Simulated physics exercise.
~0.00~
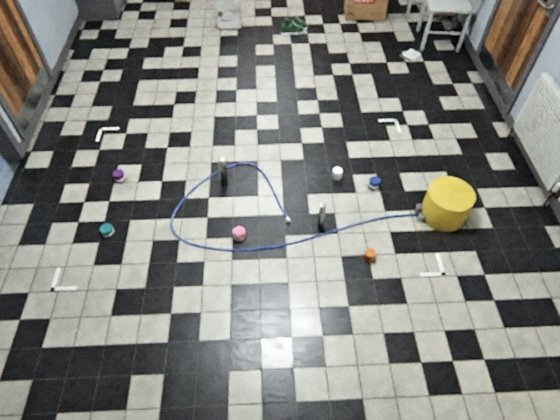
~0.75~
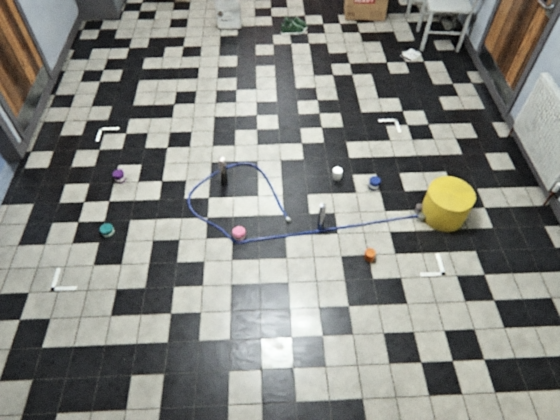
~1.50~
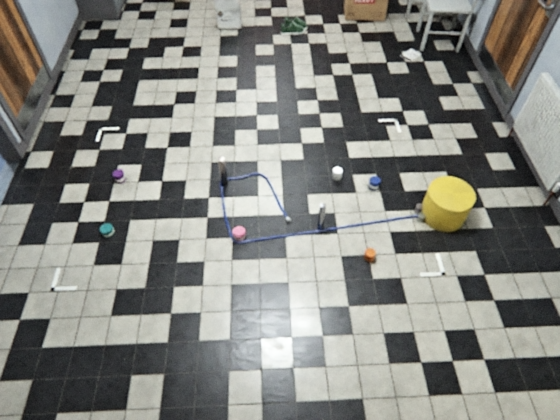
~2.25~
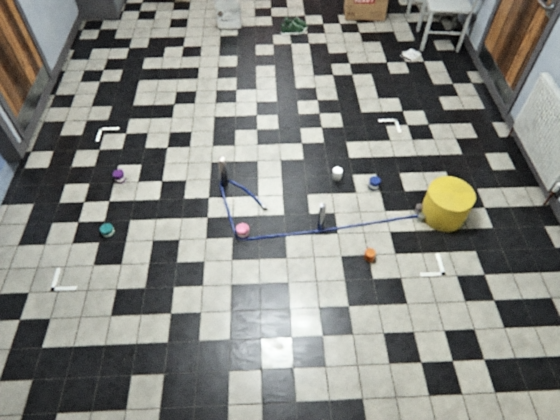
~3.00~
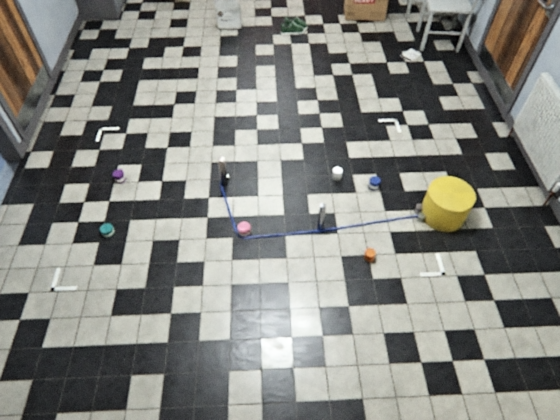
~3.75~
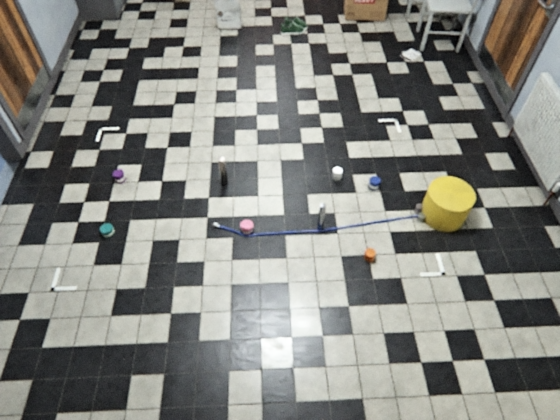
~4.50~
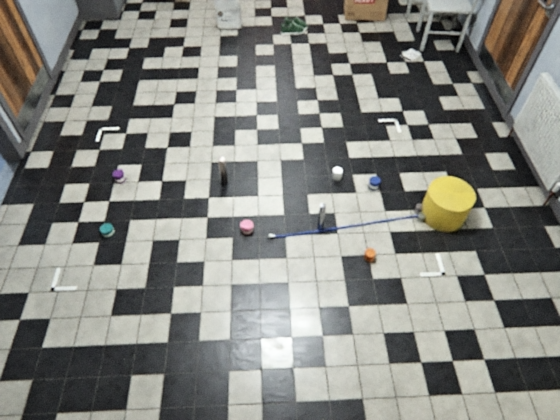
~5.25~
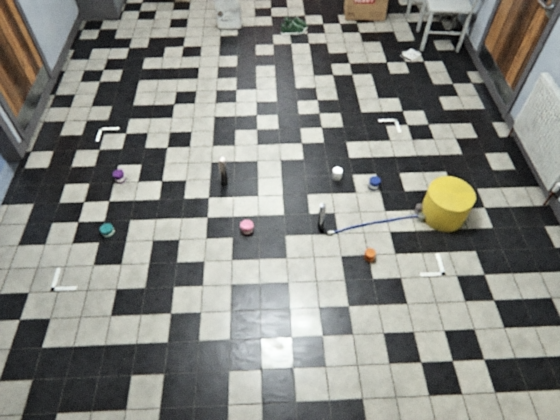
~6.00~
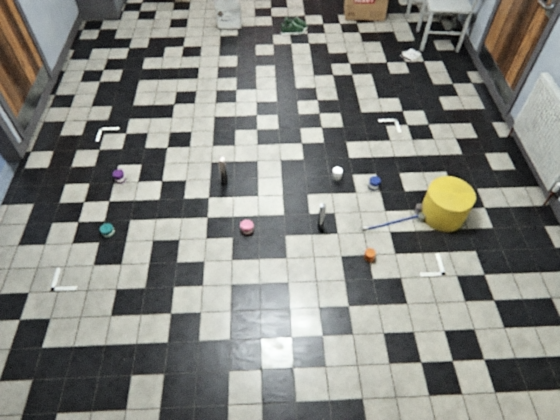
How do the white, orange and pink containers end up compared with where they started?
The white and orange containers stay in their places, while the pink one ends up shifted slightly from its starting spot.
